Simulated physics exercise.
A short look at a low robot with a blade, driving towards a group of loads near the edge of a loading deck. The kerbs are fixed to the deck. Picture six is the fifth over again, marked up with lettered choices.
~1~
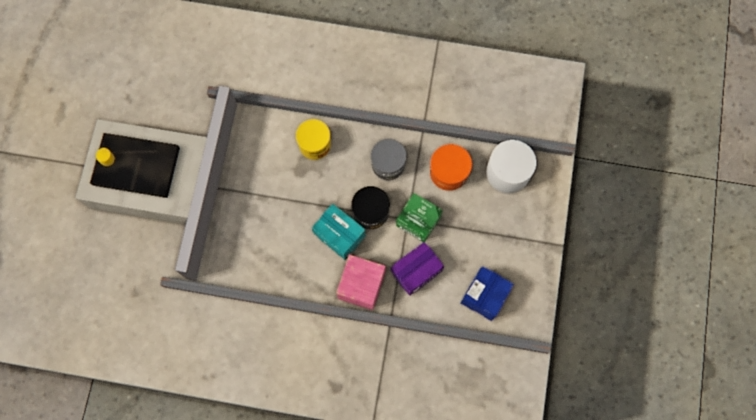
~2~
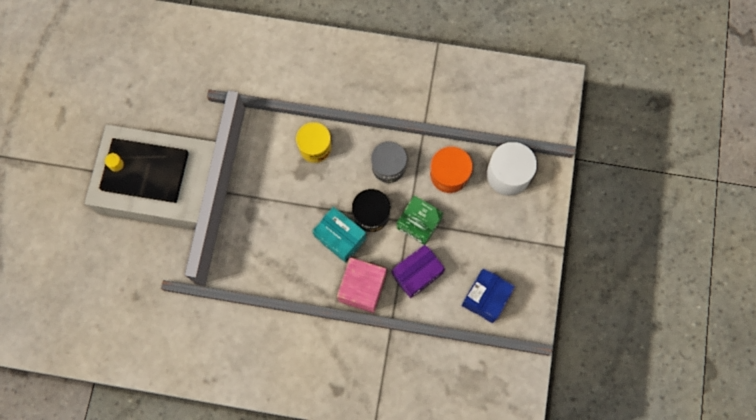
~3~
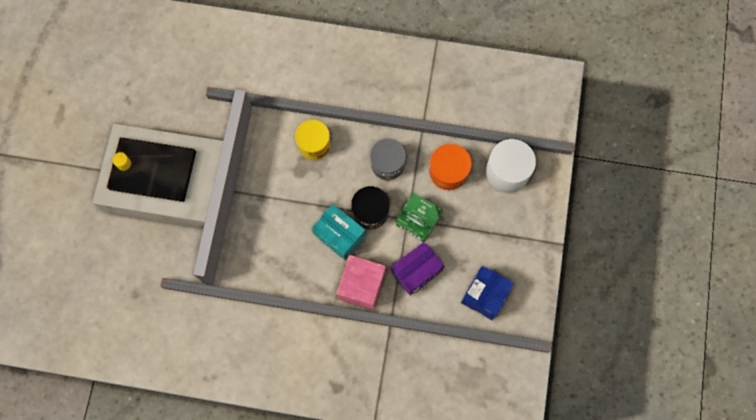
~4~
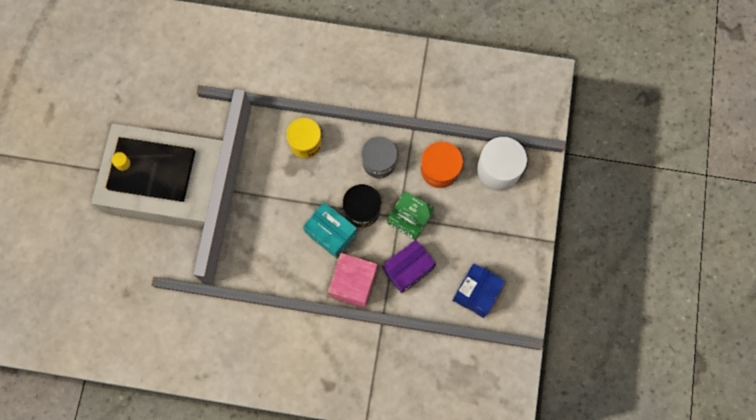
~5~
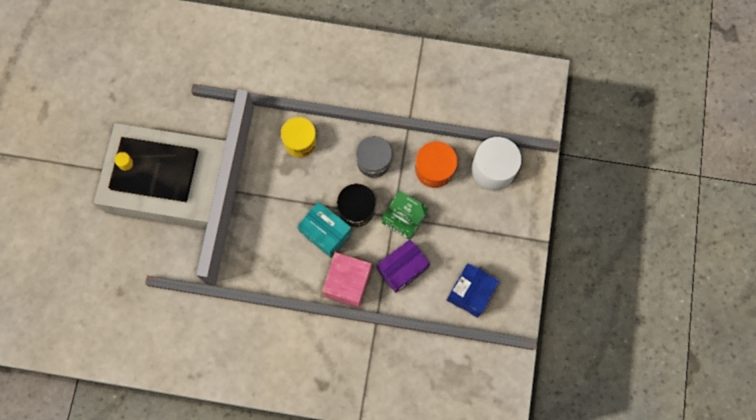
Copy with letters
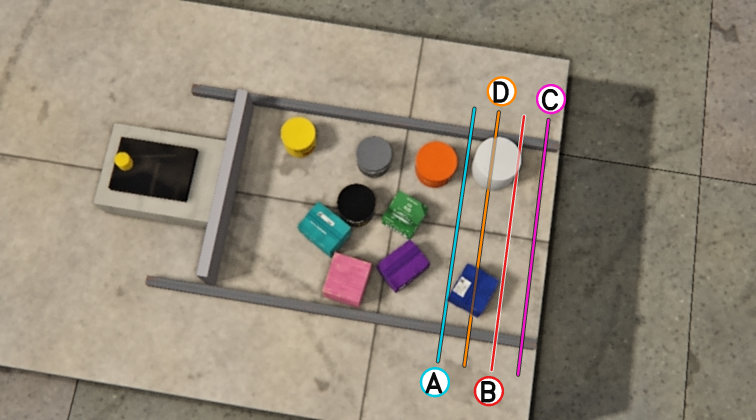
At the start, a low robot with a wide grey blade sits left of a loose group of colourful pails and boxes between two rails on a pale deck. It creeps right, narrowing the gap to the yellow pail, and then the view shifts slightly as the loads stay in place, untouched.
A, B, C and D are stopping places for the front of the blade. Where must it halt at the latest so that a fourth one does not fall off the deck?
Line D.
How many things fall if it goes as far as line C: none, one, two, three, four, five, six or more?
In all, six or more.
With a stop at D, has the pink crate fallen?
No.
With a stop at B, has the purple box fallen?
By then, yes.
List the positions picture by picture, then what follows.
In the first frame, orange pail (450, 168); purple box (417, 269); pink crate (361, 283).
In the second frame, robot (150, 171); yellow pail (314, 143).
In the third frame, robot (158, 170); grey pail (388, 160).
In the fourth frame, robot (157, 170); turquoise parcel (331, 231).
In the fifth frame, robot (160, 170); black pail (357, 206); orange pail (435, 165); purple box (403, 267).
On the marked copy, A at (457, 230); B at (508, 238); C at (534, 242); D at (482, 234).
With D. Early on, robot (254, 185); yellow pail (353, 146); grey pail (384, 161).
Further on, robot (347, 200); white canister (517, 161); blue parcel (494, 299).
At the end, robot (419, 212); blue parcel over the edge; white canister over the edge; two fallen.
As for the rest, A is within the limit but short; B drops five; C drops ten.
